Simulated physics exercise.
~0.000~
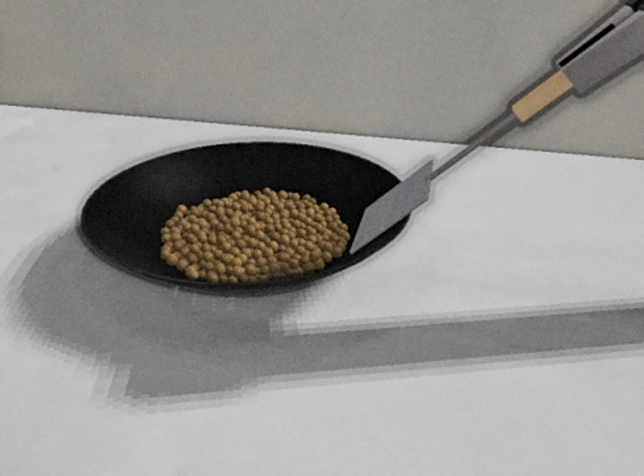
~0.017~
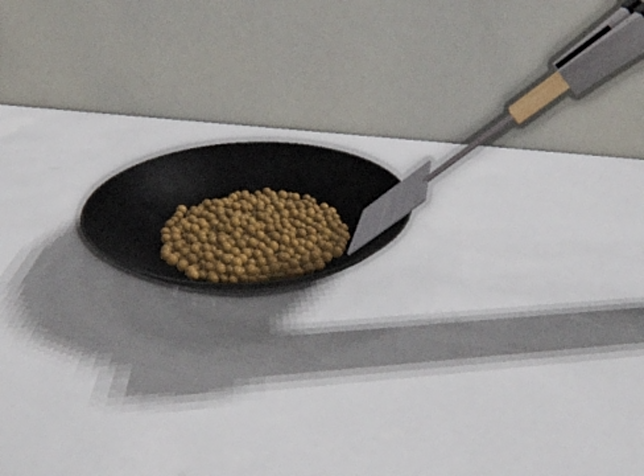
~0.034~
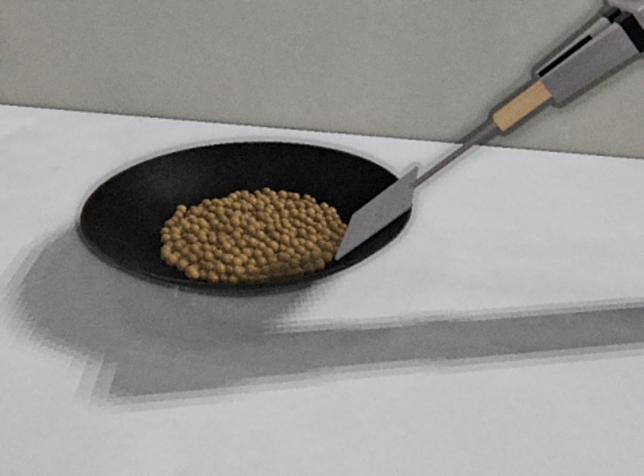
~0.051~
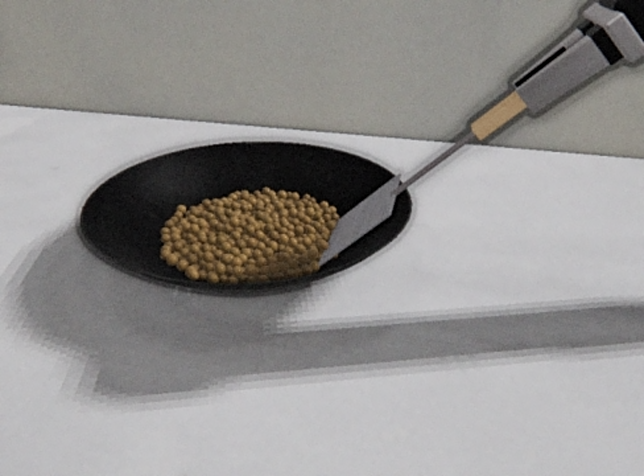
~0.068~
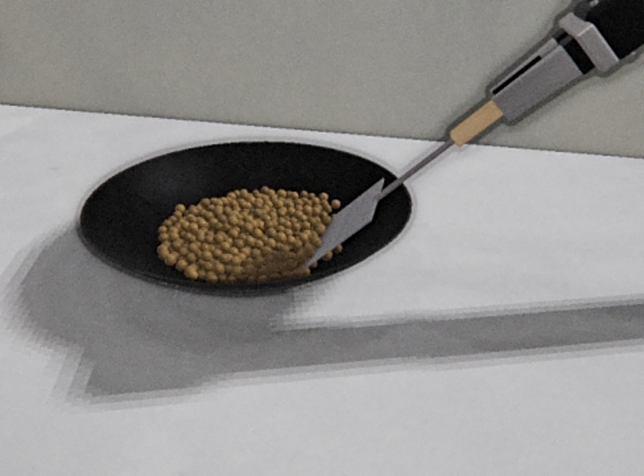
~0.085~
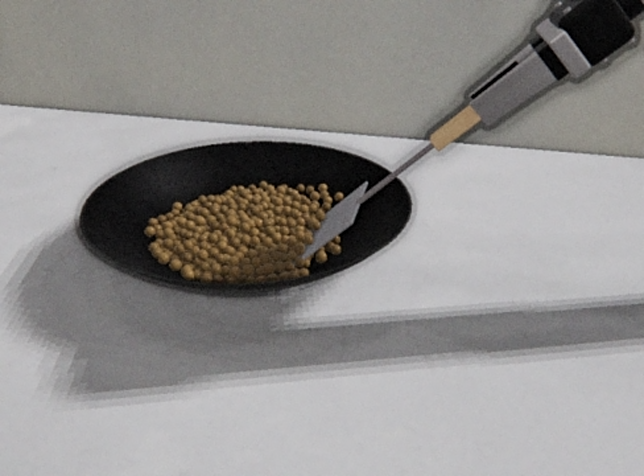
To begin with, a gripper holds a slanted paddle at the right side of a black wok containing a mound of small tan beads. The paddle slides left and slightly down into the near right edge of the mound, and the beads shift around its blade, some spreading toward the left.
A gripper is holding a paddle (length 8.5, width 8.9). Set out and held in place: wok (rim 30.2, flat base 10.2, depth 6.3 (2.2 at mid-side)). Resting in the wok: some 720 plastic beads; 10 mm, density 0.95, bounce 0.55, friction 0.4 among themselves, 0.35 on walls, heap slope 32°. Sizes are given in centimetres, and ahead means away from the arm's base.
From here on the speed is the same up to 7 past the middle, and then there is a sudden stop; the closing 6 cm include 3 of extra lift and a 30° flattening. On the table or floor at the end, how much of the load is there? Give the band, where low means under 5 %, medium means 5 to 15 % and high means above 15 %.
Band: Medium.
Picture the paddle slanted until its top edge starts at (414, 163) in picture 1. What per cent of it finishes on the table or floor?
10 percent or thereabouts.
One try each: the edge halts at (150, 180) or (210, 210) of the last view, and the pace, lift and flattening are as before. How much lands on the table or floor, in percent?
First try roughly 35 percent, second roughly 0 percent.
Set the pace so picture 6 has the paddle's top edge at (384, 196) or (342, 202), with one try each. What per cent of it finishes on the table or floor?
About 0 and 20 per cent.
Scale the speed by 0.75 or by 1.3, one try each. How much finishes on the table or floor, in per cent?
I'd expect close to 0 and then close to 20 percent.
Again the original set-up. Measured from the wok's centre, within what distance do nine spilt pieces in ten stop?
Radial distance: Approx. 45 cm.
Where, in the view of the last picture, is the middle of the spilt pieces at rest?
Roughly (35, 226).
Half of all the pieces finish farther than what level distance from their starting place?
I'd guess close to 5 centimetres.
By 0.13 s, sloping 45°, highest piece 6 above the table; 721 in the wok.
By 0.17 s, sloping 34°, highest piece 6 above the table; 721 in the wok.
By 0.39 s, sloping 15°, highest piece 8 above the table; 649 in the wok, 30 on the table or floor, 42 on the blade or in flight.
By 1.44 s, sloping 15°, highest piece 6 above the table; 646 in the wok, 75 on the table or floor.
Final count, 646 in the wok, 75 on the table or floor. That is 10 % on the table or floor.
